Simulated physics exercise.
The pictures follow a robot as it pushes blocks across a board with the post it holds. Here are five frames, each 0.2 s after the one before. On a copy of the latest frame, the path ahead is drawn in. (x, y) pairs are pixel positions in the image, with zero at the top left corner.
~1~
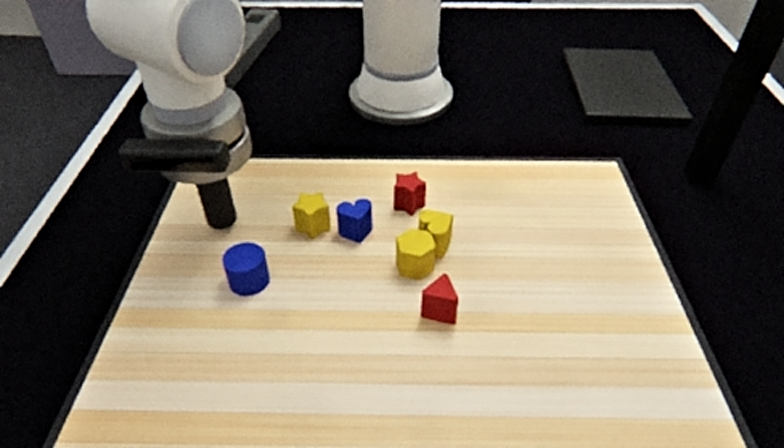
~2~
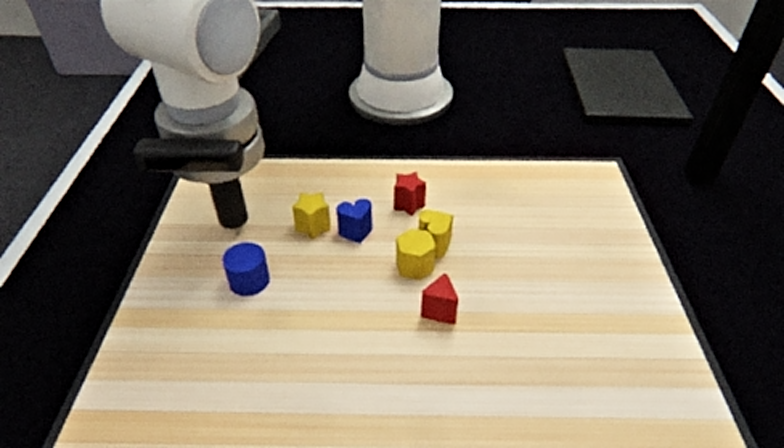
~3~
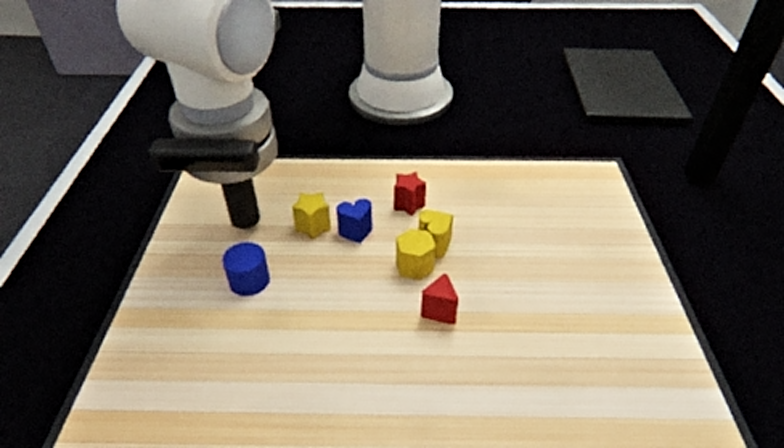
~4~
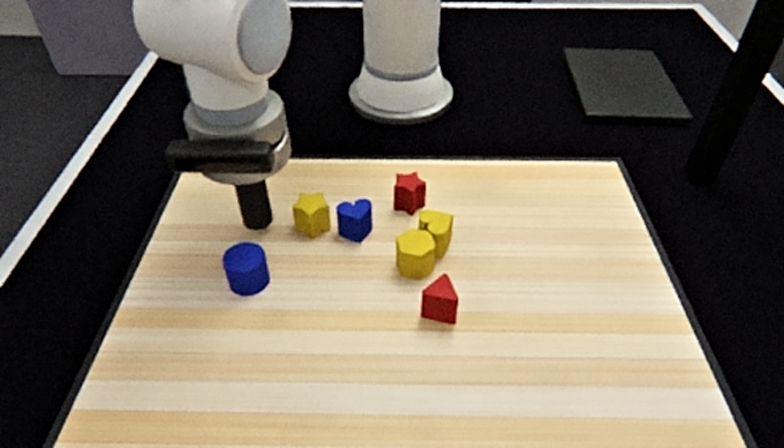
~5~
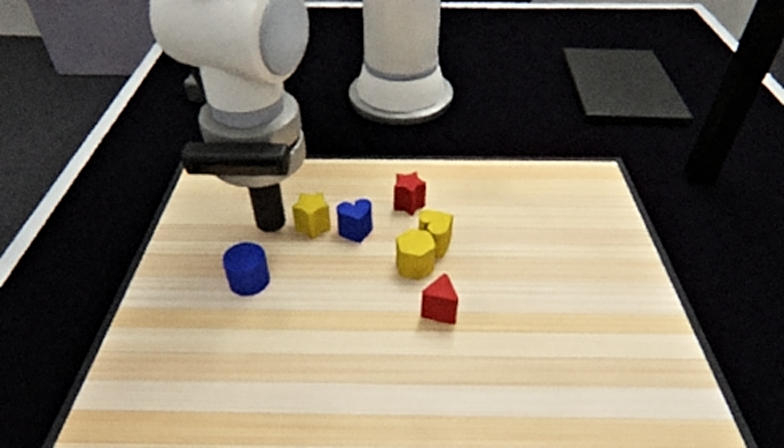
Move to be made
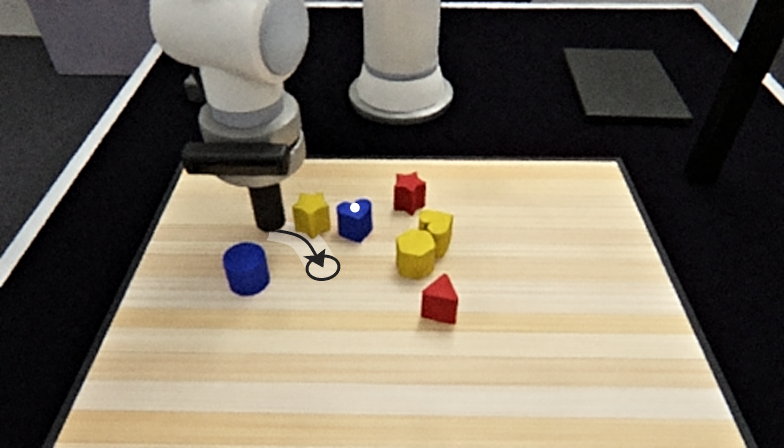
On a light wooden board scattered with small red, yellow and blue blocks, a robot arm slid its dark post a short way right, coming close to the yellow star while every block stayed still.
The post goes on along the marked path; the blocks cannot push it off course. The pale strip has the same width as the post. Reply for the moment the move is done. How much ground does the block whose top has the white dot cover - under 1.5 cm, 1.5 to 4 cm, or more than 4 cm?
The block winds up within 1.5 cm of where it is now.
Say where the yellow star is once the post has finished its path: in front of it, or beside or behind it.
The post should slip past it.
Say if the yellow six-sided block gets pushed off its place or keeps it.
It stays put.
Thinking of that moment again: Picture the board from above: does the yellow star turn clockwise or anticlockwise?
It twists anticlockwise.
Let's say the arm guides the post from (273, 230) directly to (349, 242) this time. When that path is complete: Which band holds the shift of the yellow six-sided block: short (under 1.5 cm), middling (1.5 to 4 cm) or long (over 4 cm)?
I reckon it covers less than 1.5 cm.
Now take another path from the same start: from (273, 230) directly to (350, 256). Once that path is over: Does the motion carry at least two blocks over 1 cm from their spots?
I believe so.
Drawn move, from (273, 230) by way of (297, 235) and (313, 250) to (323, 268); the dot is on the blue heart.
What follows on the original path. Halfway along, post at (306, 234); yellow star at (326, 203), turned 60° anticlockwise; blue heart at (361, 207).
At the end, post at (322, 260); blue circle still; yellow star at (326, 204), turned 65° anticlockwise; blue heart at (362, 207); yellow six-sided block still.
